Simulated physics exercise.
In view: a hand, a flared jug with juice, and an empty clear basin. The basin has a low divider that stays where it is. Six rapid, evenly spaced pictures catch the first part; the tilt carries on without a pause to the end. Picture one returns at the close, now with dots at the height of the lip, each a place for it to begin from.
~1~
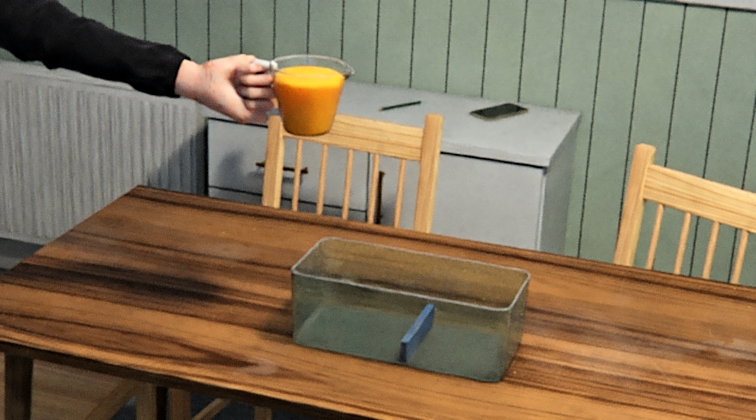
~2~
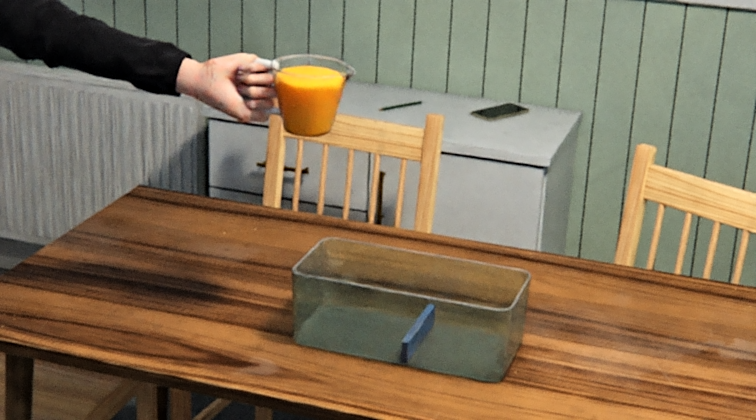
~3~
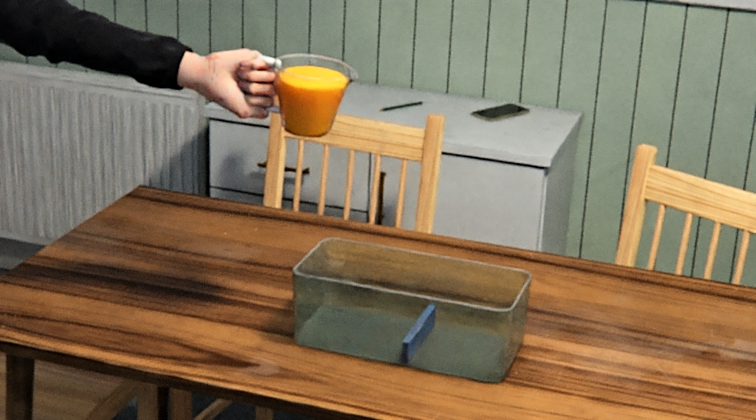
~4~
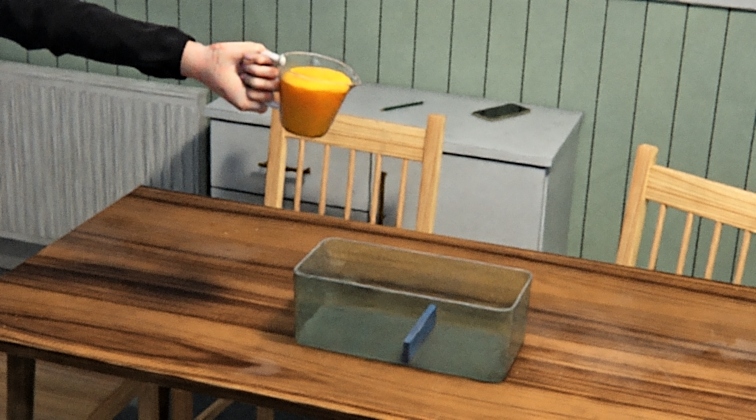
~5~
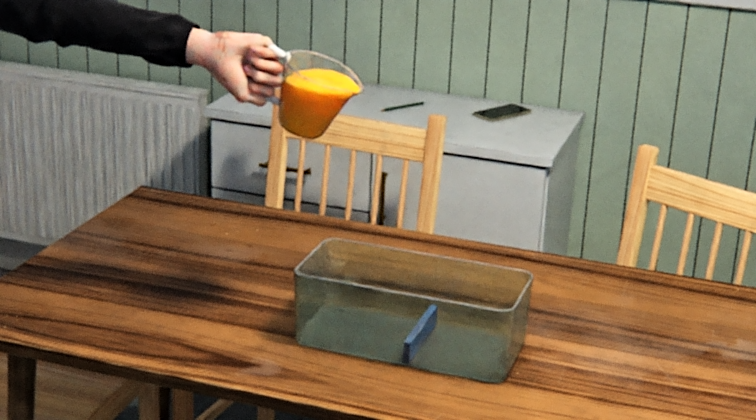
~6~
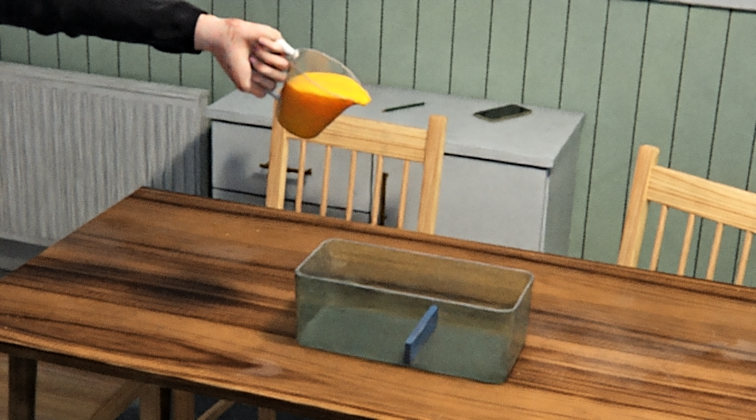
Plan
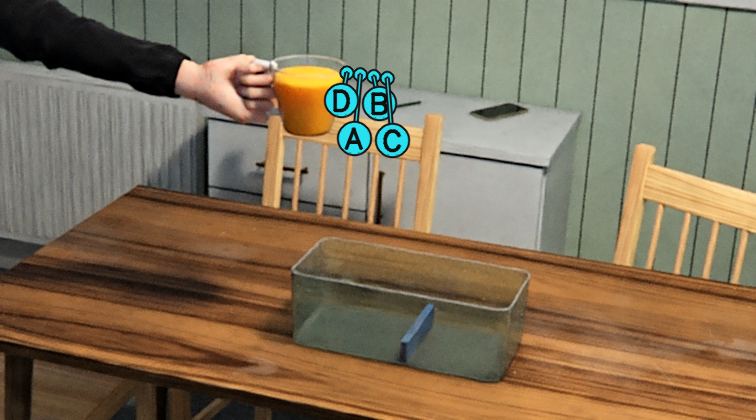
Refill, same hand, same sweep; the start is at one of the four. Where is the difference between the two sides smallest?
Place B does it best.
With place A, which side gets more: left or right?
The left side.
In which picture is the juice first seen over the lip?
Picture 6.
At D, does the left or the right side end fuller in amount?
More ends on the left.
On the marked copy, A at (360, 74); B at (373, 76); C at (387, 78); D at (346, 73).
Choosing A, about 74 % ends left of the wall and 20 % right of it; 7 % is lost outside.
Choosing B, about 49 % ends left of the wall and 49 % right of it; 3 % is lost outside.
Choosing C, about 16 % ends left of the wall and 81 % right of it; 3 % is lost outside.
Choosing D, about 85 % ends left of the wall and 8 % right of it; 7 % is lost outside.
